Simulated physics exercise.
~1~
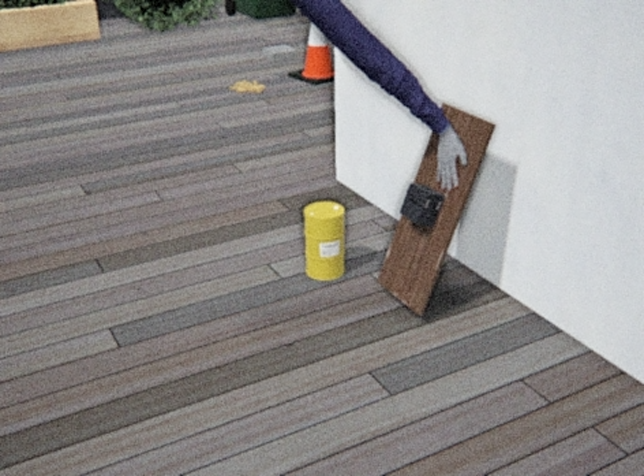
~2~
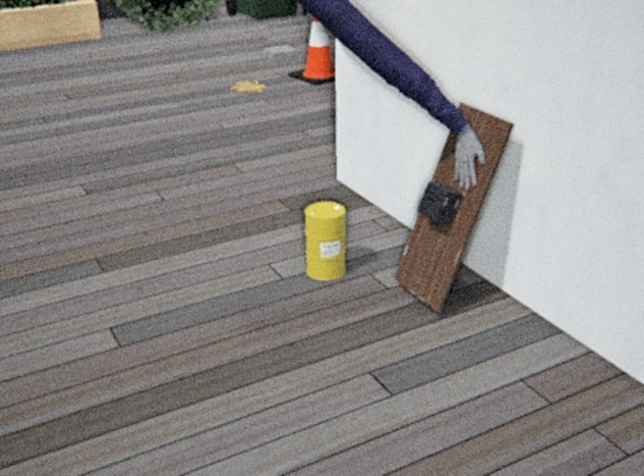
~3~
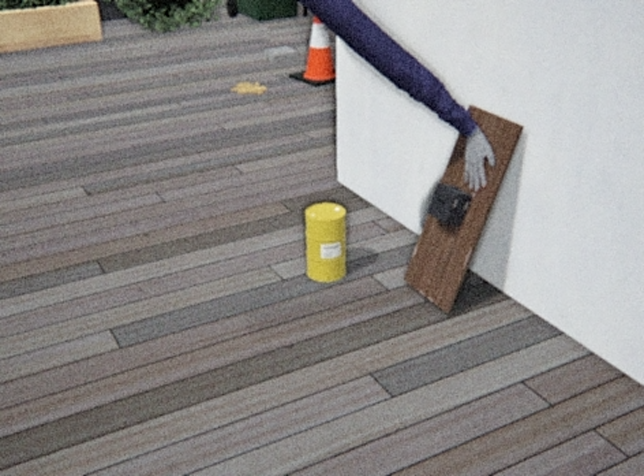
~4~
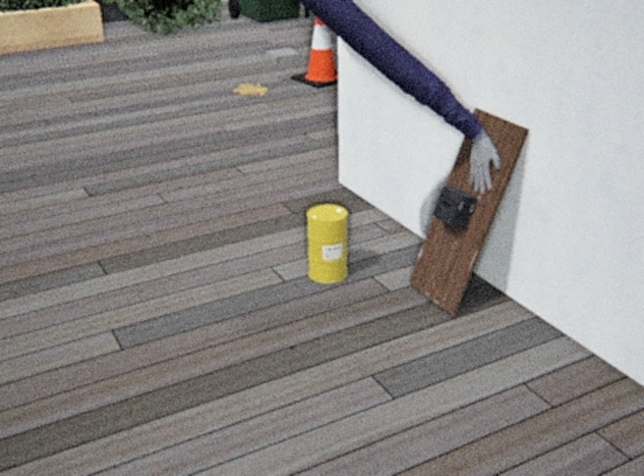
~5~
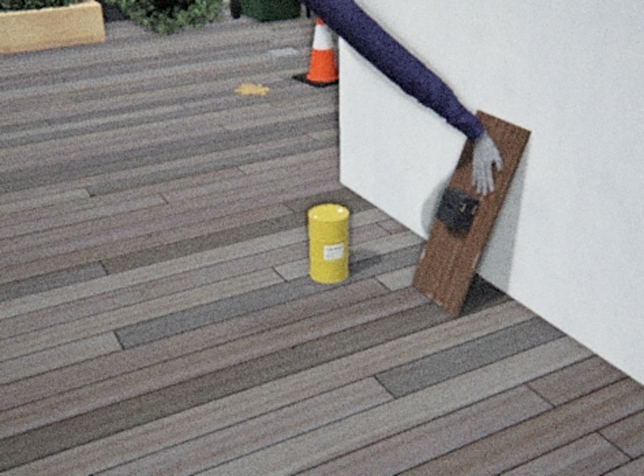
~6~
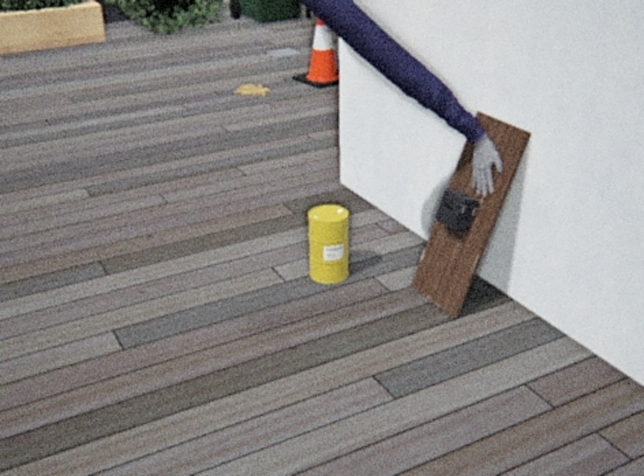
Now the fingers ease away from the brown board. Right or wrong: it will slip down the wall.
Wrong.
Then, 0.40 s later than the last frame, all is still.
Then, 0.90 s later than the last frame, brown board resting near (467, 214).
When it is over, both as before. End places, in pixels of the last picture, brown board near (467, 214). The board stays up.
